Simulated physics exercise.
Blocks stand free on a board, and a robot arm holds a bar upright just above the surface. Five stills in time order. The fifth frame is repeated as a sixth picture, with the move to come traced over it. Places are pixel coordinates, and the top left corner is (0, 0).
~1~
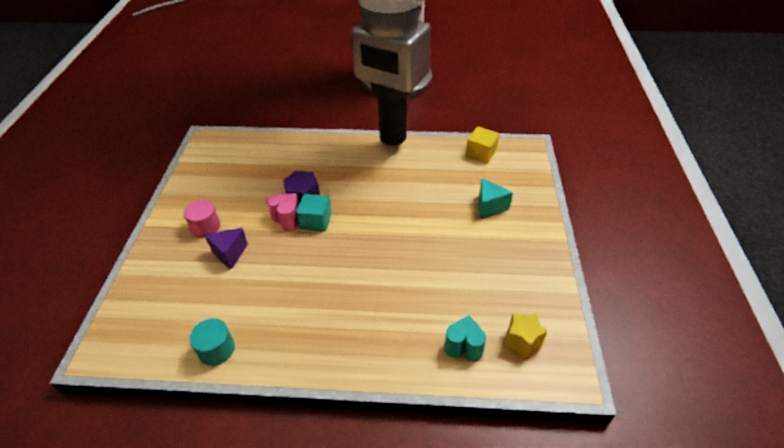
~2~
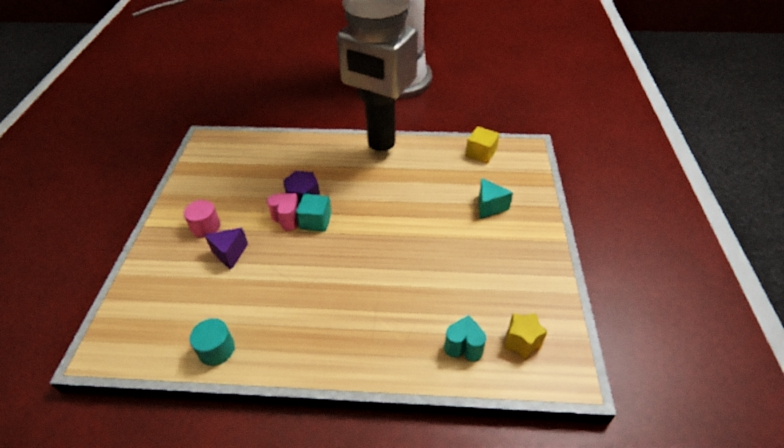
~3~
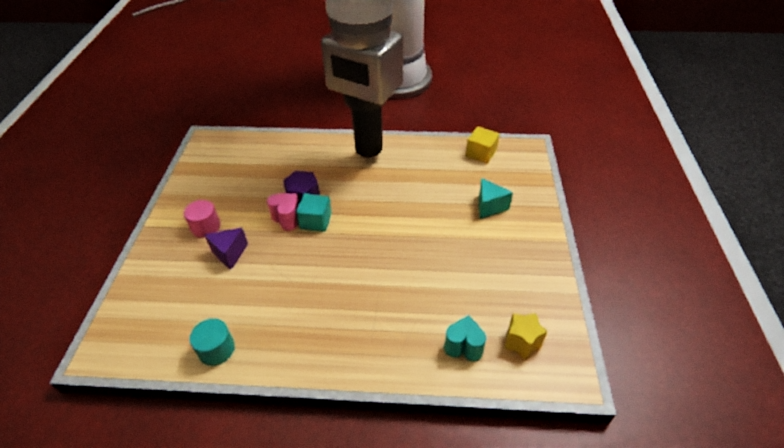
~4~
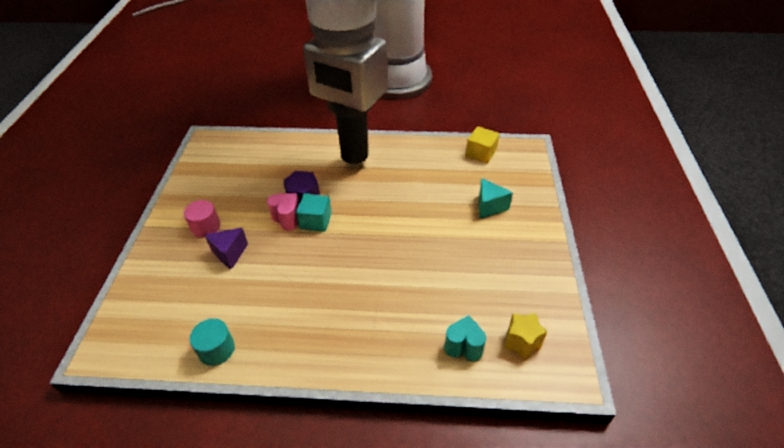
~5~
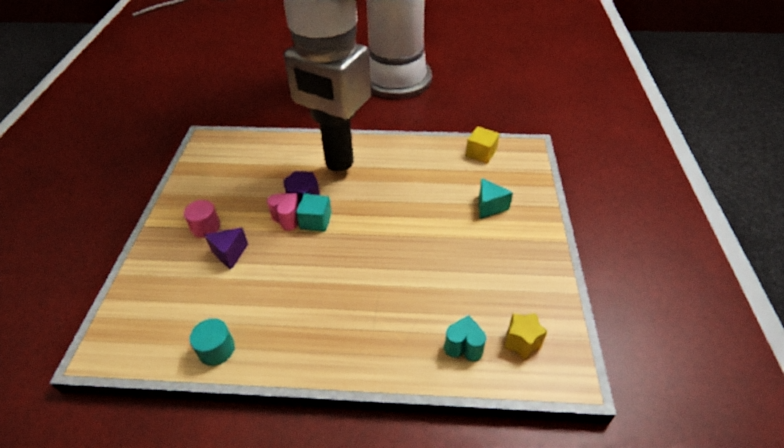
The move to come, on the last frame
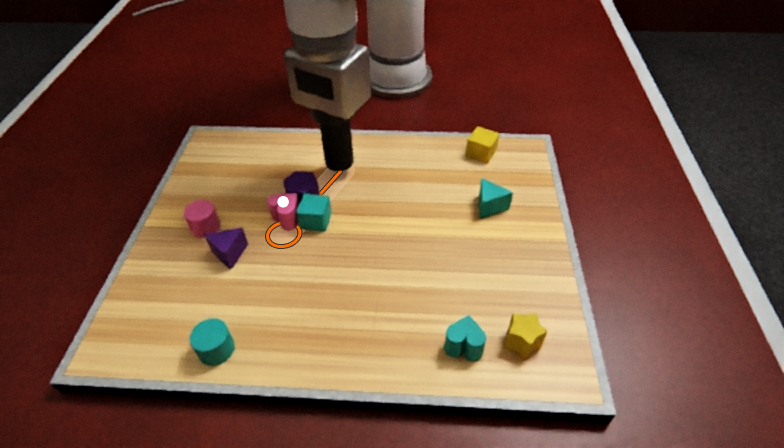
On a wooden board, a robot arm moves its dark bar left above still blocks.
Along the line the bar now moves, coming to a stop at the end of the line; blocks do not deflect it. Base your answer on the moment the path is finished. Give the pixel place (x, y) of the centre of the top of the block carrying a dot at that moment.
Roughly at (249, 225).
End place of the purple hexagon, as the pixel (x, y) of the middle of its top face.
Somewhere near (262, 196).
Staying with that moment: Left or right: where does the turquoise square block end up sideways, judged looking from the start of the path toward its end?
To the path's left.
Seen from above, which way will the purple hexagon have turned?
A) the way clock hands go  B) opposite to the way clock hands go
A (the way clock hands go)
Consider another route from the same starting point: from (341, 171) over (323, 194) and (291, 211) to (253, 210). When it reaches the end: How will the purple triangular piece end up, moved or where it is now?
Stays where it is.
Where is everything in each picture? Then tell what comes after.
In the first frame, lower end of the bar at (393, 137), tops of blocks, purple triangular piece at (224, 238), pink heart-shaped block at (283, 202), purple hexagon at (300, 181), turquoise square block at (313, 204).
In the second frame, bar at (382, 143), blocks as before.
In the third frame, bar at (369, 148), blocks as before.
In the fourth frame, bar at (355, 155), blocks as before.
In the fifth frame, bar at (340, 162), purple triangular piece at (224, 238), pink heart-shaped block at (283, 202), purple hexagon at (300, 181), turquoise square block at (313, 204).
The drawn path runs from (341, 171) directly to (284, 234); the dot is on the pink heart-shaped block.
What follows on the original path. One third of the way, bar at (322, 182); pink heart-shaped block at (280, 205); purple hexagon at (291, 185).
Two thirds of the way, bar at (302, 203); pink heart-shaped block at (268, 216); purple hexagon at (269, 194), turned 20° clockwise; turquoise square block at (311, 214), turned 40° anticlockwise.
At the end, bar at (281, 225); purple triangular piece at (217, 241), turned 15° anticlockwise; pink heart-shaped block at (249, 225); purple hexagon at (262, 196), turned 45° clockwise; turquoise square block at (311, 222), turned 65° anticlockwise.
